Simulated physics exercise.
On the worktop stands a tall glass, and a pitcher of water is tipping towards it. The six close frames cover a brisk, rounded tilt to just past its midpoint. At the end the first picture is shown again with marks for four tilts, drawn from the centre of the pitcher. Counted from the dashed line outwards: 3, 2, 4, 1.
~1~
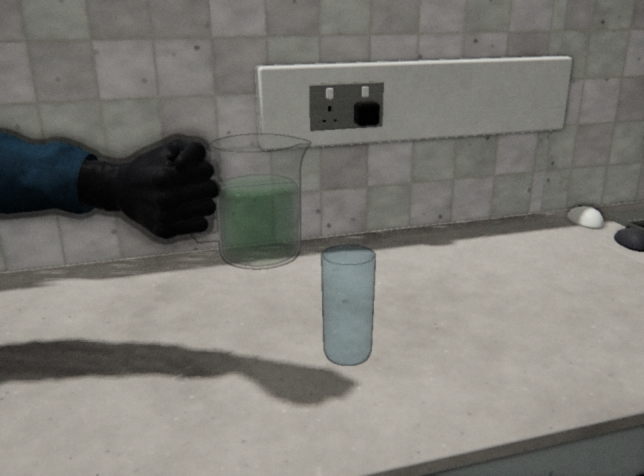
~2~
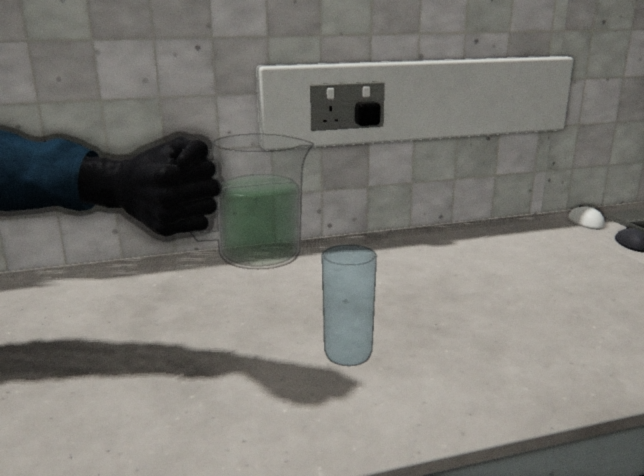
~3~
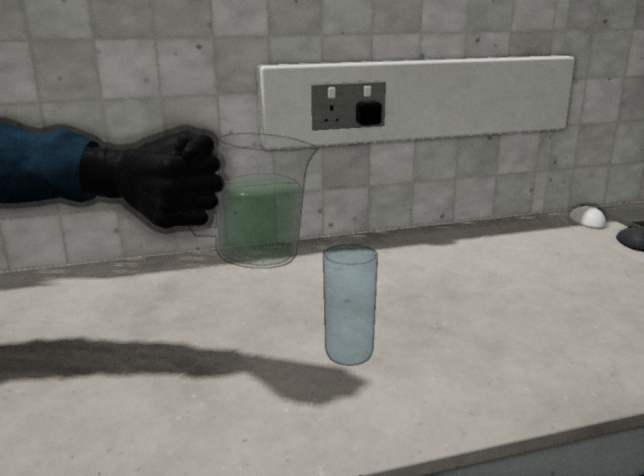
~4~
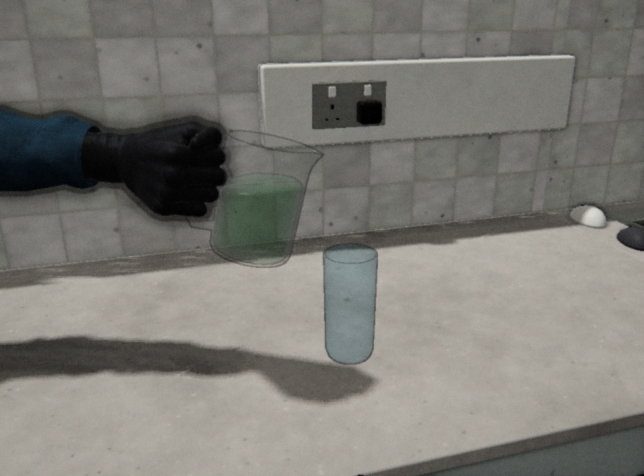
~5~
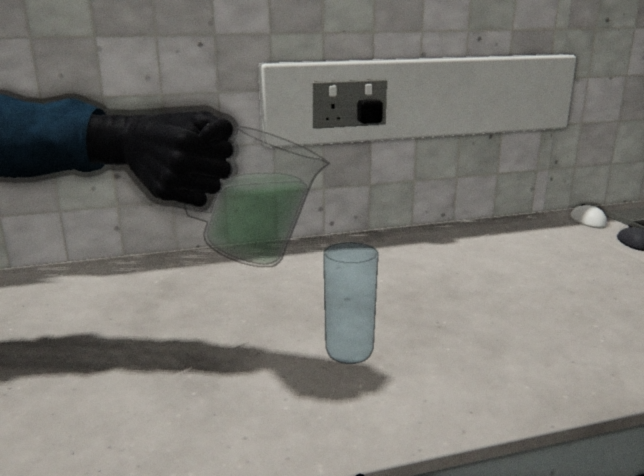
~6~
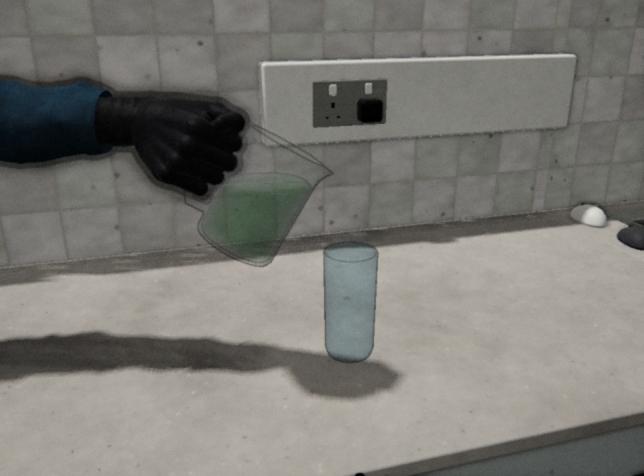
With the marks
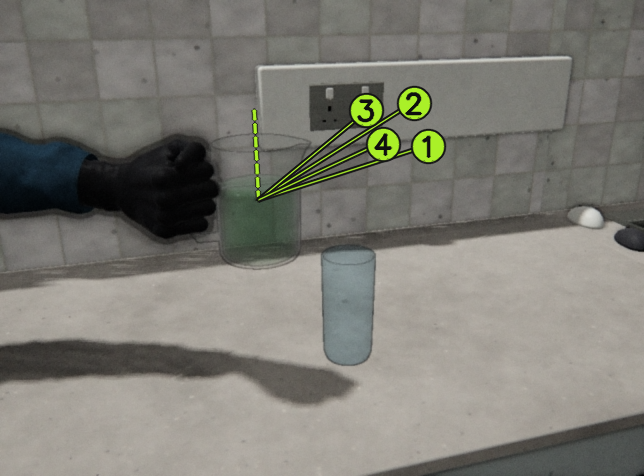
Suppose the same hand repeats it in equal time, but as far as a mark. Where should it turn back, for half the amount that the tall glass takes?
Take 4.
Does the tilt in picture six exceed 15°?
Yes.
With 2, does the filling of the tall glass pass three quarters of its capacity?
No, it does not.
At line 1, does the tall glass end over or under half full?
Over half.
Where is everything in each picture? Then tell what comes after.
The first frame shows upright, lip at (309, 142); rim of the tall glass round (348, 254); nothing has left yet.
The second frame shows upright, lip at (312, 143); nothing has left yet.
The third frame shows tipped about 6°, lip at (317, 147); nothing has left yet.
The fourth frame shows tipped about 13°, lip at (322, 153); nothing has left yet.
The fifth frame shows tipped about 22°, lip at (328, 162); nothing has left yet.
The sixth frame shows tipped about 31°, lip at (332, 171); nothing has left yet.
On the marked copy, 1 at (411, 150); 2 at (399, 111); 3 at (353, 122); 4 at (367, 149).
With 1, the tall glass ends with about 76 % of what it can hold.
With 2, the tall glass ends with about 31 % of what it can hold.
With 3, the tall glass ends with about 15 % of what it can hold.
With 4, the tall glass ends with about 52 % of what it can hold.
